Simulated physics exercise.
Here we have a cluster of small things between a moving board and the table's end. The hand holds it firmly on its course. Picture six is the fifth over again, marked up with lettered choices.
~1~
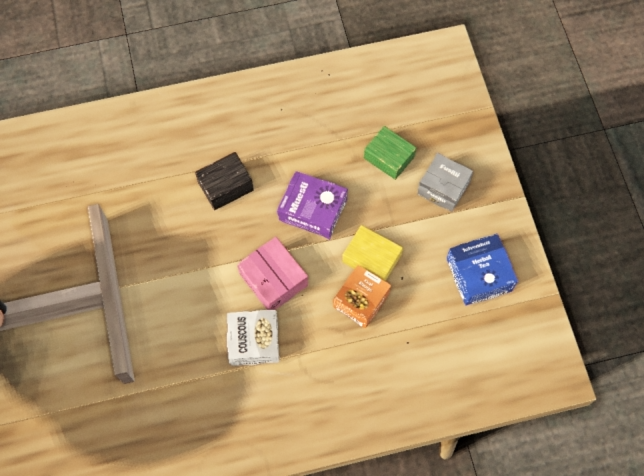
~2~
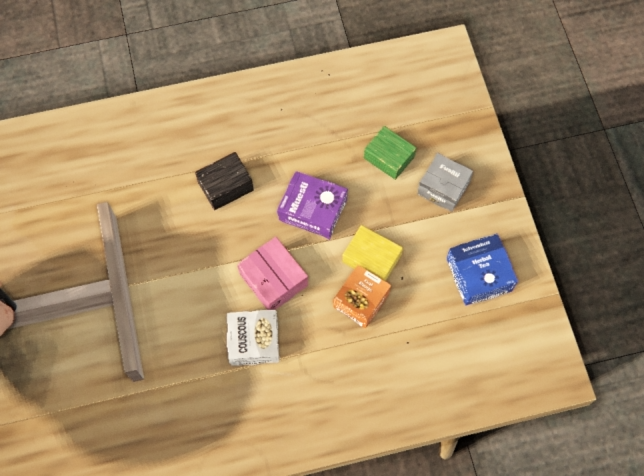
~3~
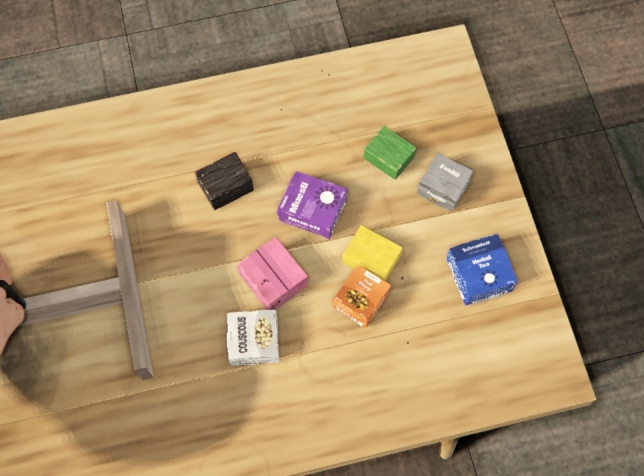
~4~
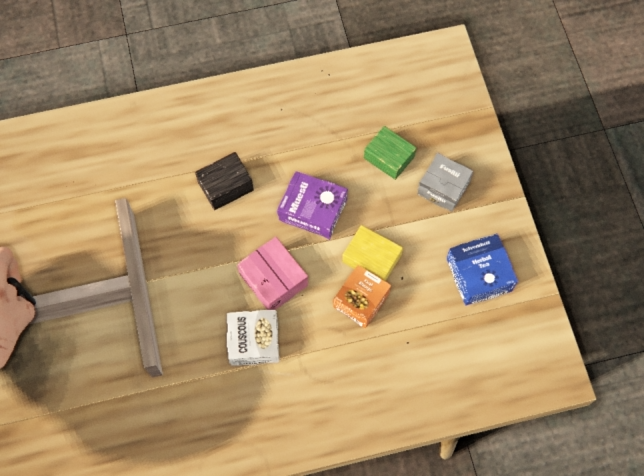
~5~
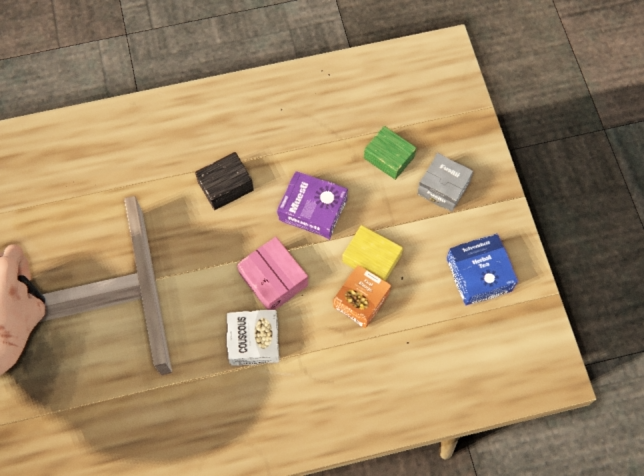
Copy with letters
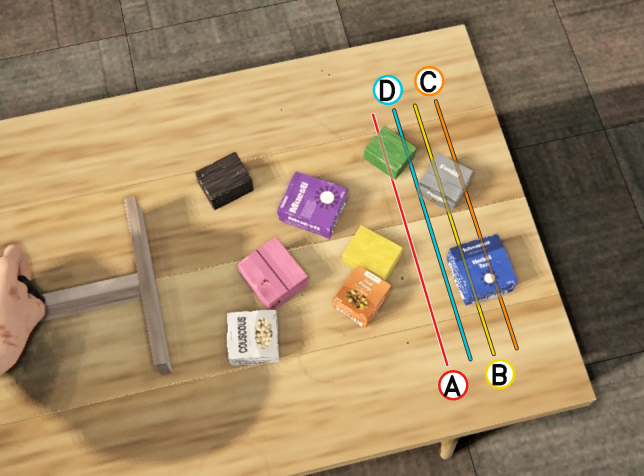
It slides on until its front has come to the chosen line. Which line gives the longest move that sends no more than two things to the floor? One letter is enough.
At B, and not beyond.
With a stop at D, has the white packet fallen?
By then, no.
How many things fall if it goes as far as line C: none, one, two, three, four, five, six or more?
In all, four.
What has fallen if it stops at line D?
The blue packet goes over.
On the marked copy, A at (408, 233); B at (452, 223); C at (474, 218); D at (430, 228).
With B. Early on, board (258, 252); black block (257, 165); white packet (306, 326).
Further on, board (369, 227); blue packet (501, 266); yellow block (445, 230).
At the end, board (452, 208); blue packet over the edge; grey packet (517, 173); one fallen.
As for the rest, A is within the limit but short; C drops four; D is within the limit but short.
